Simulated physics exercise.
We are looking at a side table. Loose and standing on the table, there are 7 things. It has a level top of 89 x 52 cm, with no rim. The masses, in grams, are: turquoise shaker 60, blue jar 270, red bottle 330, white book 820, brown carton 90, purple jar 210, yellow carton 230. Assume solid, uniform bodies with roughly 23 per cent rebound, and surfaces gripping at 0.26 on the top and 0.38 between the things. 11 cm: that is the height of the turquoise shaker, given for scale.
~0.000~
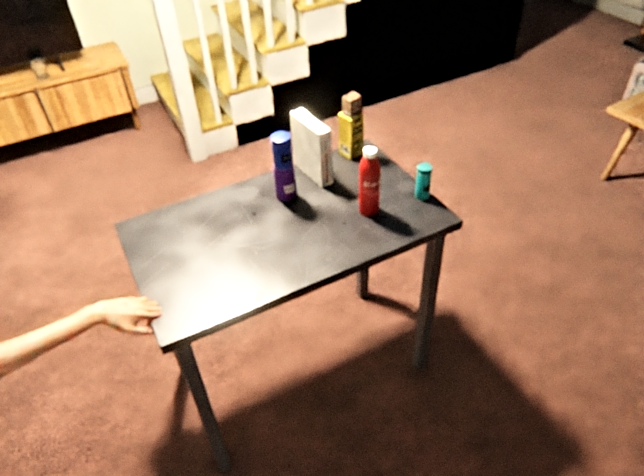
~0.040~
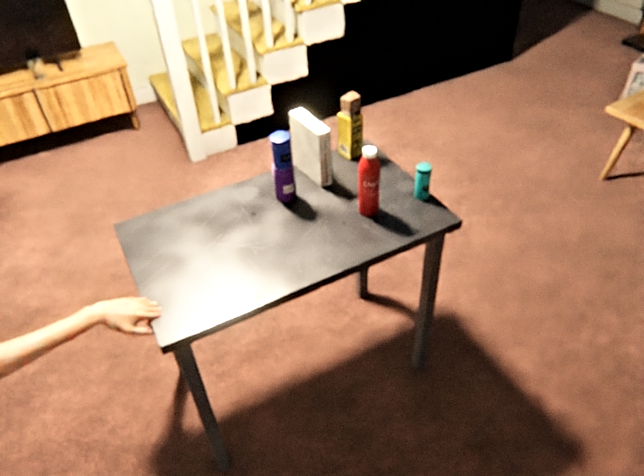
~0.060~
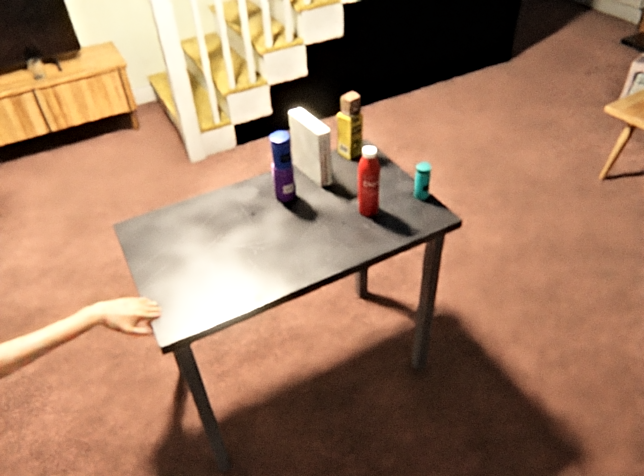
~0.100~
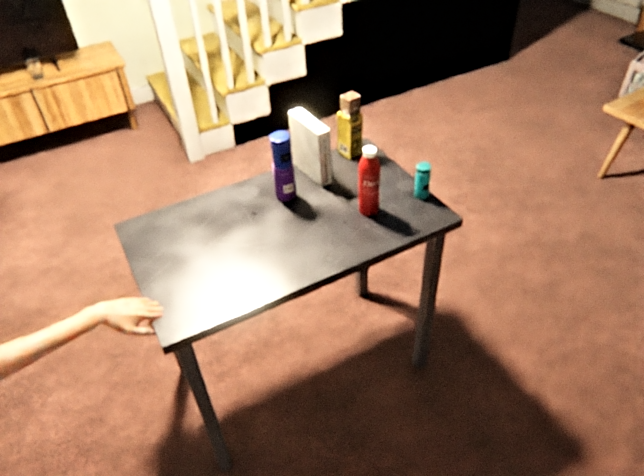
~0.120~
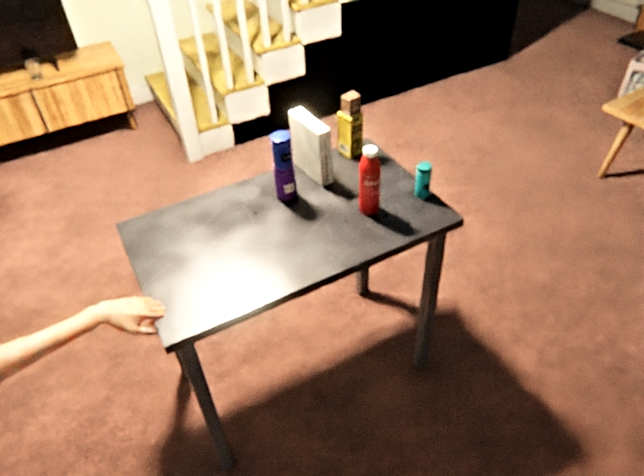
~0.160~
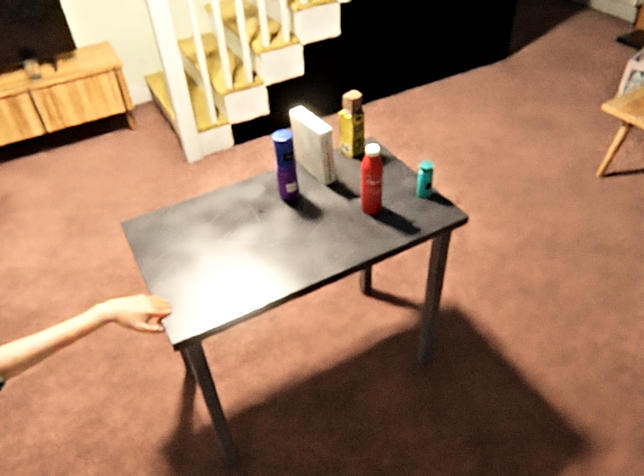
A hand rested on the near left corner of a dark table holding bottles, a white book and a small turquoise shaker, then nudged the table slightly to the right, the things moving with it.
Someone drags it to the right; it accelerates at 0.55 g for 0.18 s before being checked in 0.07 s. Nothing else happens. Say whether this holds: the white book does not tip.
It does not hold, the white book tips.
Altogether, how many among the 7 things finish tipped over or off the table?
2.
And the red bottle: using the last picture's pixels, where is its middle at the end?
It ends up near (400, 169).
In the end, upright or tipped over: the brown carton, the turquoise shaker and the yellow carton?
Final state - brown carton: Remains on its base; turquoise shaker: Remains on its base; yellow carton: Remains on its base.
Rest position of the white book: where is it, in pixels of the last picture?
The resting point is around (344, 159).
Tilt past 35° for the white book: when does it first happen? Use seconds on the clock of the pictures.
It happens at about 0.3 s.
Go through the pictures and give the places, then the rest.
The first picture shows white book (312, 148); turquoise shaker (423, 182).
The second picture shows red bottle (369, 182); brown carton (351, 105).
The third picture shows purple jar (284, 181); yellow carton (350, 134).
The fourth picture shows turquoise shaker (423, 181); blue jar (281, 150).
The fifth picture shows table shifted 1 cm; red bottle (370, 181); brown carton (351, 104).
The sixth picture shows table shifted 3 cm; white book (313, 146) leaning 3°; purple jar (287, 179).
After 0.26 s, table shifted 10 cm; white book leaning 22° near (324, 143); blue jar leaning 5°; purple jar leaning 5°.
After 0.36 s, table shifted 12 cm; white book leaning 51° near (333, 146); purple jar leaning 5°; blue jar leaning 6°.
After 0.46 s, table shifted 12 cm; white book leaning 75° near (341, 153); blue jar leaning 29°; purple jar slid 4 cm.
After 0.56 s, table shifted 12 cm; white book on its side near (344, 159); blue jar leaning 73°; purple jar slid 4 cm.
At rest (1.7 s), tipped over on the table, blue jar and white book; the other 5 in place, give or take 5 cm. Seen from the same camera at the end, white book near (344, 159).
